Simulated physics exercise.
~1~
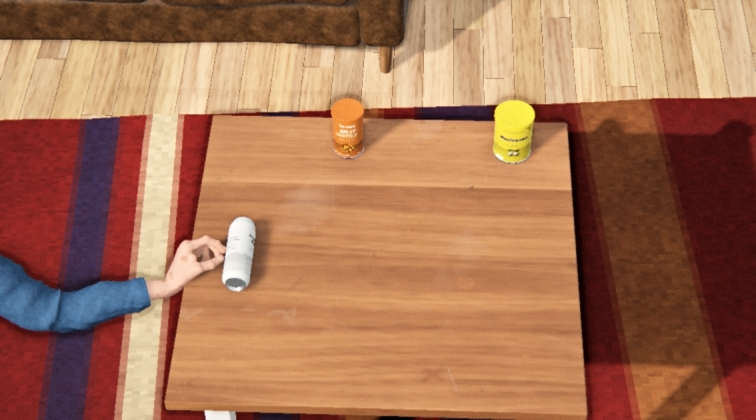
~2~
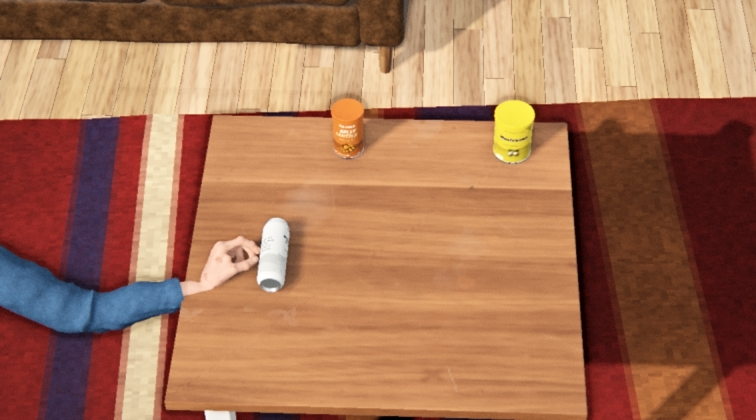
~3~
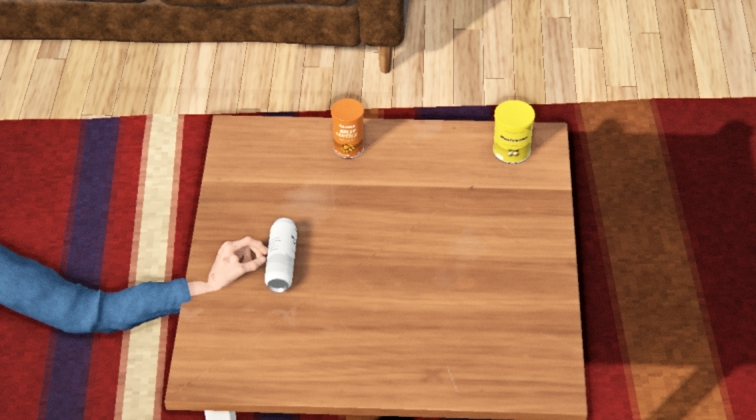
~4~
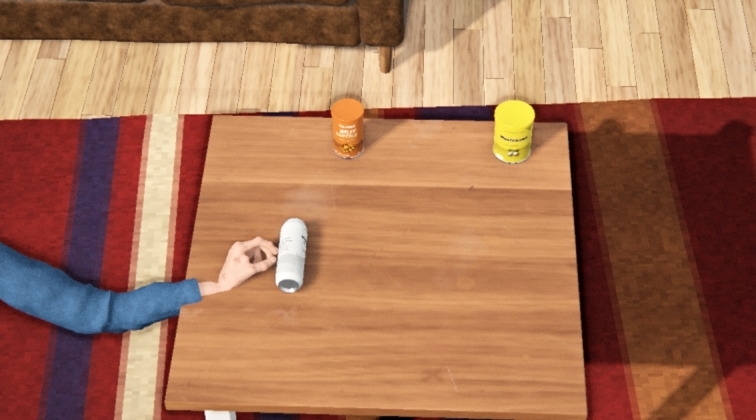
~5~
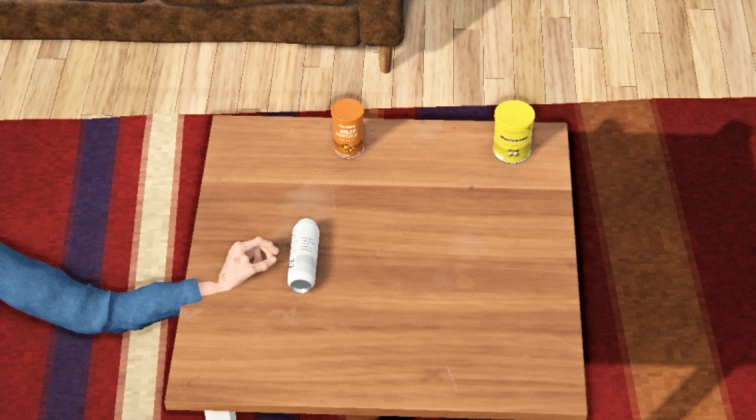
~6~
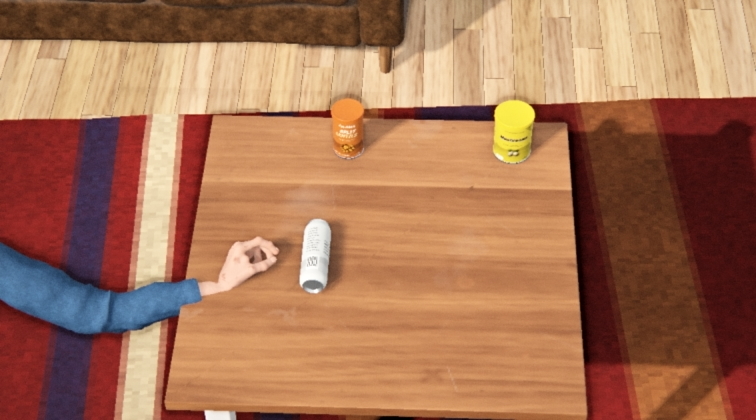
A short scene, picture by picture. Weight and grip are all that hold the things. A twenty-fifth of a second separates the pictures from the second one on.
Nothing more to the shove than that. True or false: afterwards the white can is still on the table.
False.
Then, 0.40 s on from there, white can shifted well along near (428, 259).
Then, 1.00 s on from there, white can shifted well along near (576, 262).
Then, 1.40 s on from there, white can now off the table.
In the end, off the table, white can.
